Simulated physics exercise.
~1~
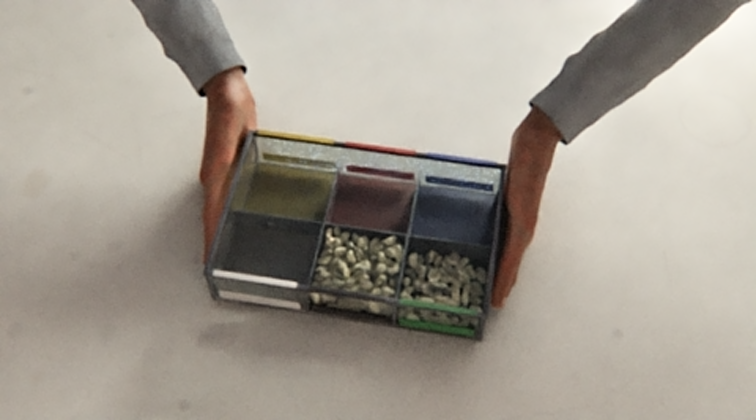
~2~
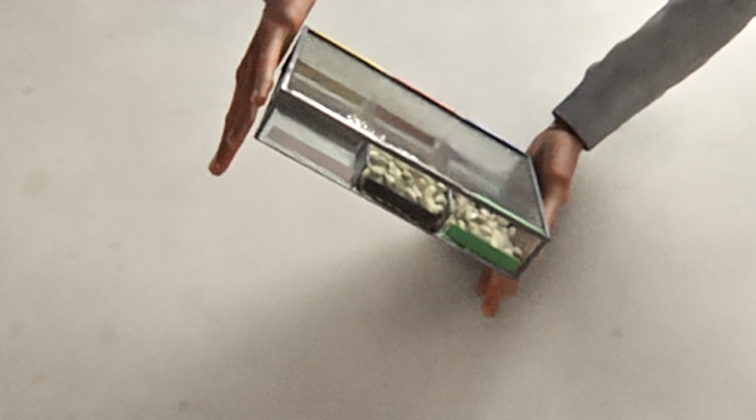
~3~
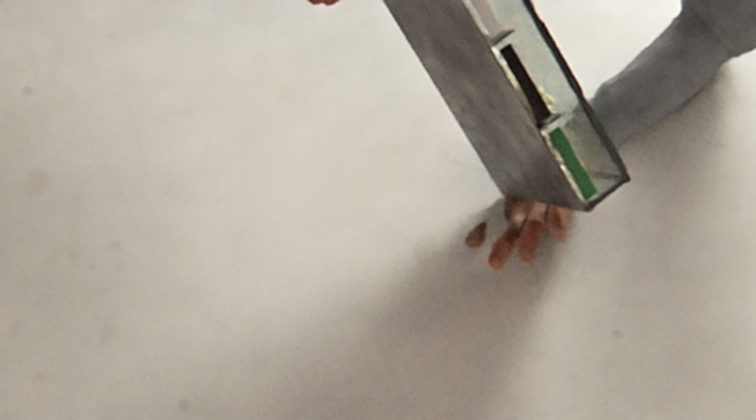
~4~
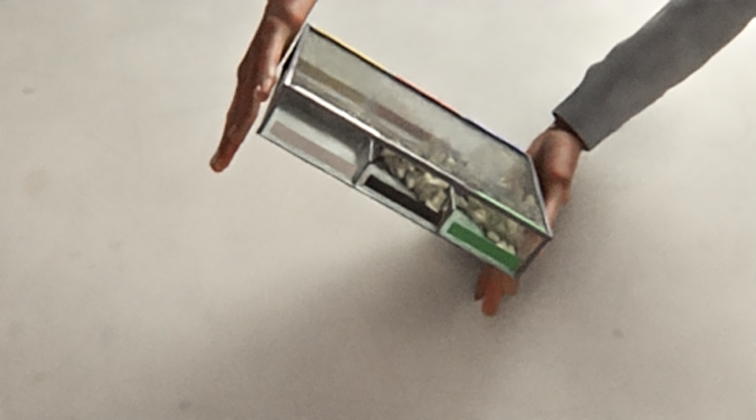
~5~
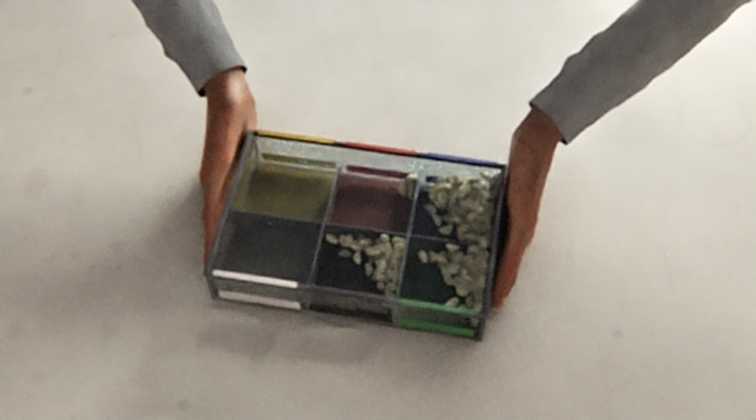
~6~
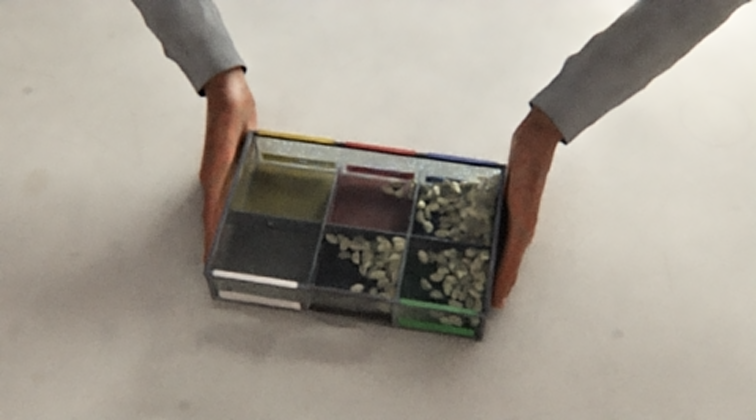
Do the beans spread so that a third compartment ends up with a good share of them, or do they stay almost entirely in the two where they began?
They spread to a third compartment, as blue ends up with a good share alongside green and black. Red gets only a few beans, and yellow and white stay empty.
